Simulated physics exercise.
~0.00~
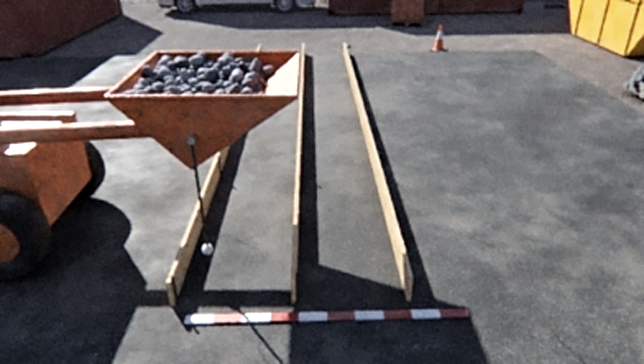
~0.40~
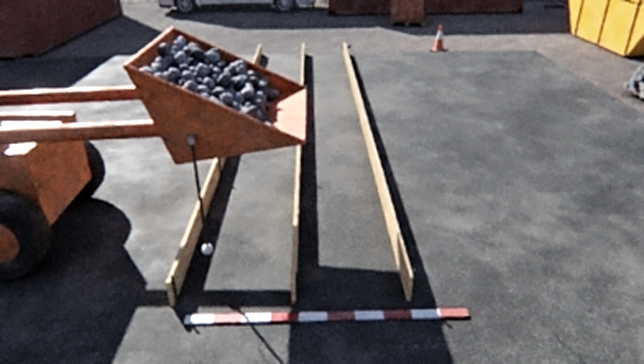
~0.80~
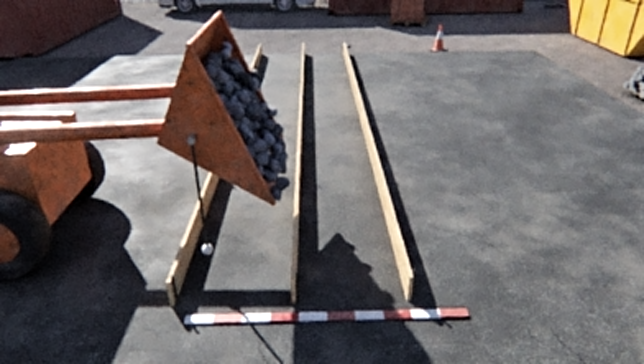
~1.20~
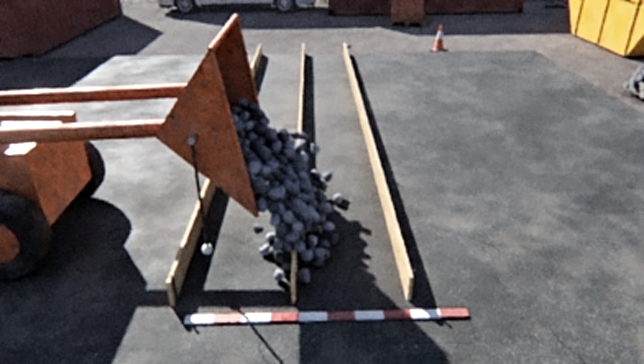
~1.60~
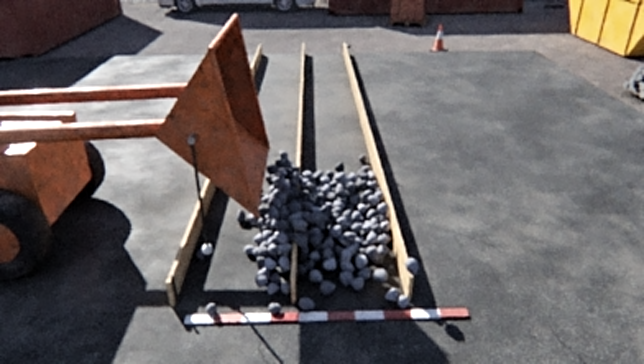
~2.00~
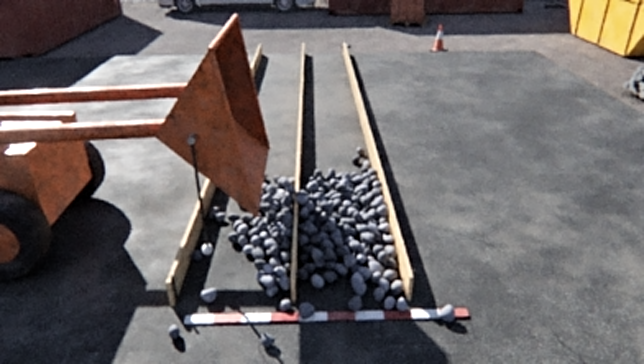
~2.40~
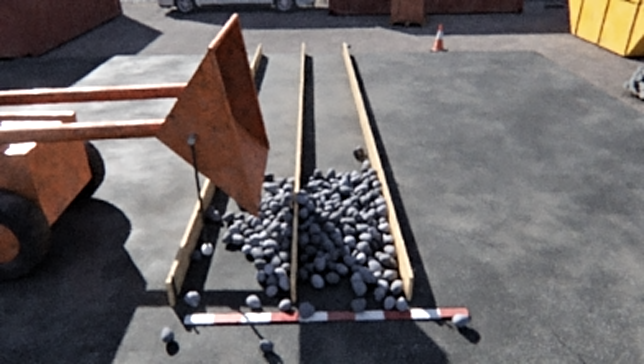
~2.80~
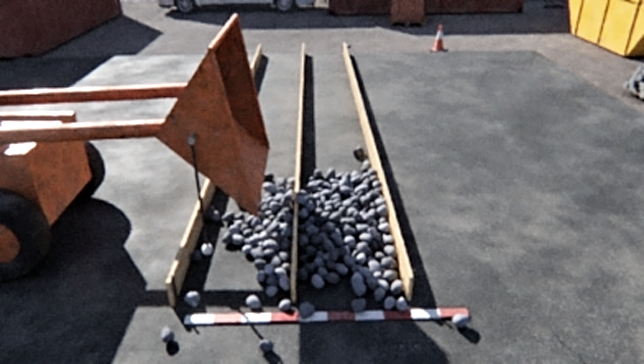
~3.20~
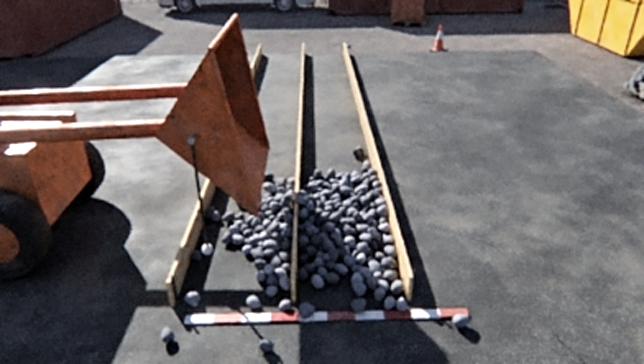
Orange loader bucket tipping grey cobbles onto tarmac between three wooden boards, the stones spreading into a heap and settling beneath it.
